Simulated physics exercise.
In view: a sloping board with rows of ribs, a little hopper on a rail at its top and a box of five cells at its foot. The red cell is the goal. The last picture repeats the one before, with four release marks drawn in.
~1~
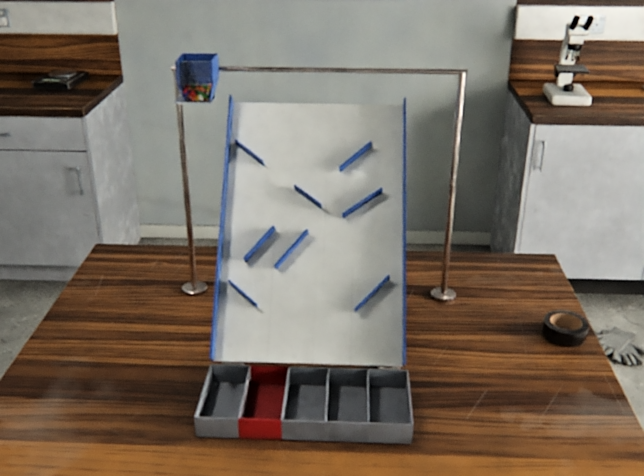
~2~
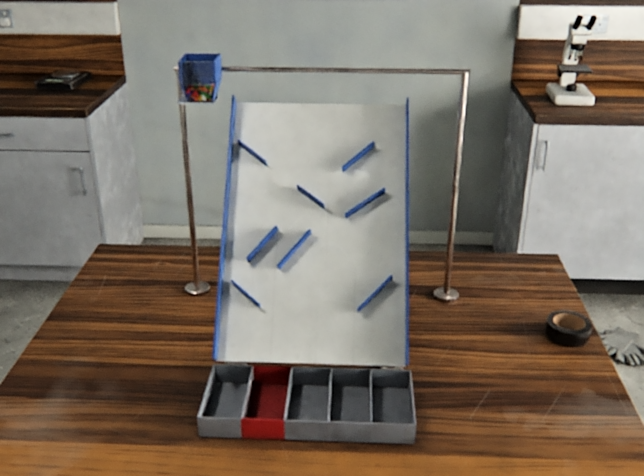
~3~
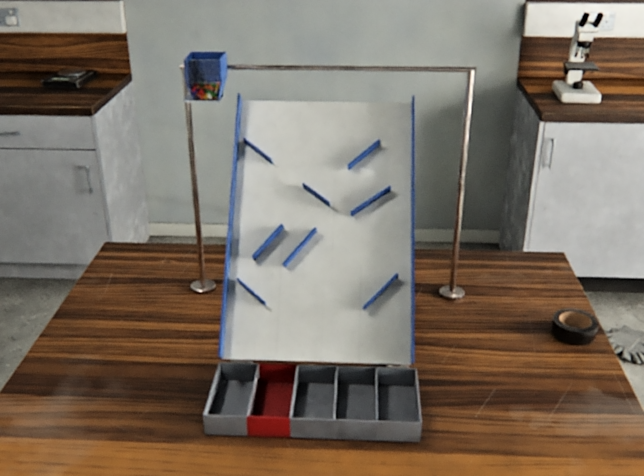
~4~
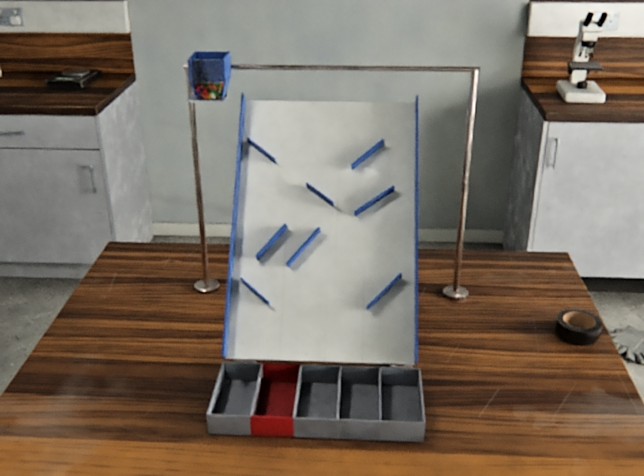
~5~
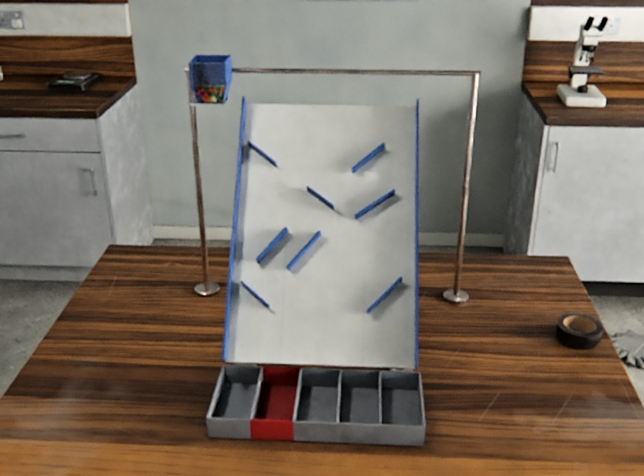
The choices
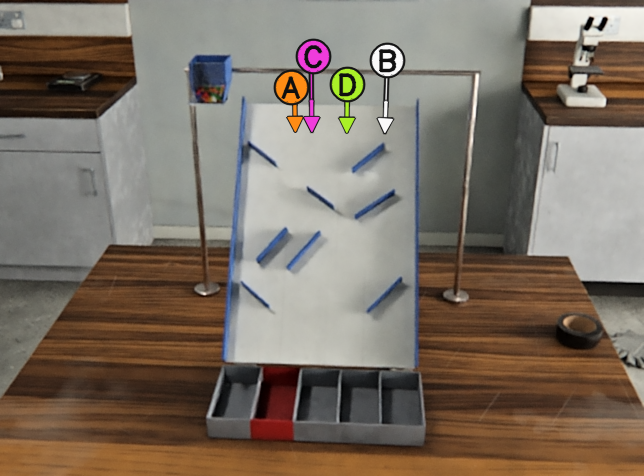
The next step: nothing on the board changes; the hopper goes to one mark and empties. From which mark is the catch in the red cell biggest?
I would pick mark A.
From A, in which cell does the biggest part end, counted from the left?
The second from the left.
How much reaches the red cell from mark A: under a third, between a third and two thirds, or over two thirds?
Mark A gives between a third and two thirds.
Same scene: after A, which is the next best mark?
C.
On the marked copy, mark A meets the board at (295, 126); mark B meets the board at (385, 127); mark C meets the board at (311, 126); mark D meets the board at (346, 127).
Choosing A, about a third in the red cell, about half in other cells, a small part held on the board.
Choosing B, none in the red cell, most in other cells, a small part held on the board, a stray few outside the box.
Choosing C, about a quarter in the red cell, about two thirds in other cells, a small part held on the board.
Choosing D, a stray few in the red cell, most in other cells, a small part held on the board.
